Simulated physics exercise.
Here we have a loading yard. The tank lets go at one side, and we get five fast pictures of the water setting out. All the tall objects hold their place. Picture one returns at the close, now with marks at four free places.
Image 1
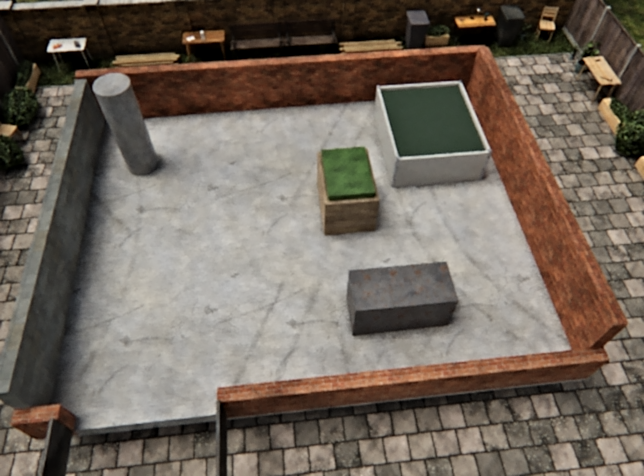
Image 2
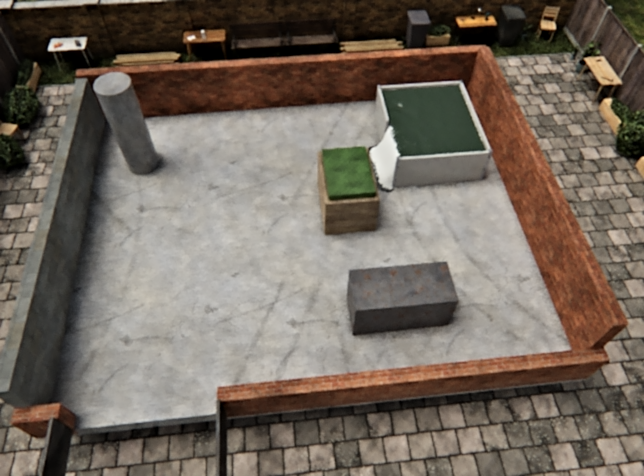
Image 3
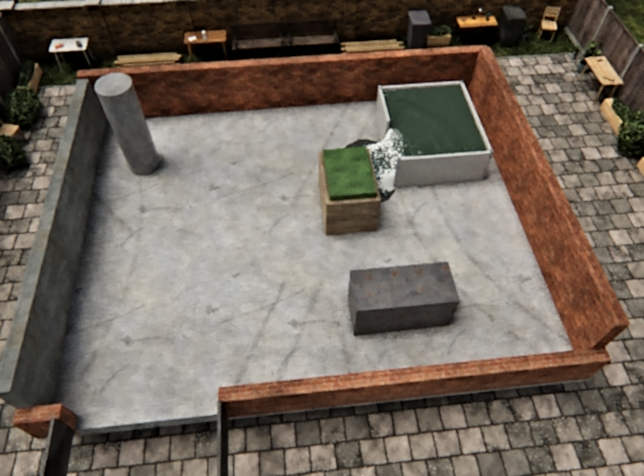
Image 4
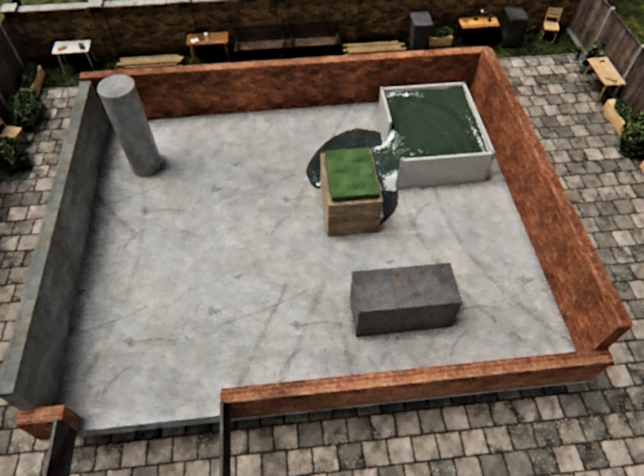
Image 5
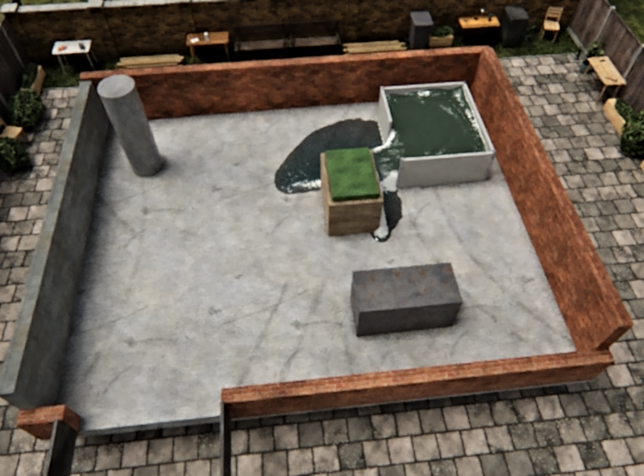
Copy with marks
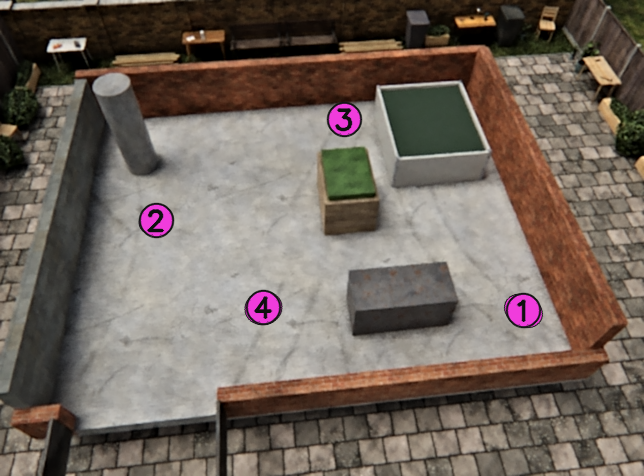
We see a walled yard with a pillar, a grass-topped block and a dark grey block, where dark green water pours from the left side of a white-walled tank, meets the grass-topped block and spreads around it, mostly leftward.
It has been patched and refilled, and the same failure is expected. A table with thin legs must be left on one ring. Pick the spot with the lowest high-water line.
3.
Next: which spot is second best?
Here it is spot 4.
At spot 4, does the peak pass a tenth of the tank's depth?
No, it does not.
On the marked copy, 1 at (523, 310); 2 at (156, 220); 3 at (344, 119); 4 at (263, 307).
Choosing 1, the water peaks at about 21 % of the depth that stood in the tank.
Choosing 2, the water peaks at about 19 % of the depth that stood in the tank.
Choosing 3, the water peaks at about 2 % of the depth that stood in the tank.
Choosing 4, the water peaks at about 8 % of the depth that stood in the tank.
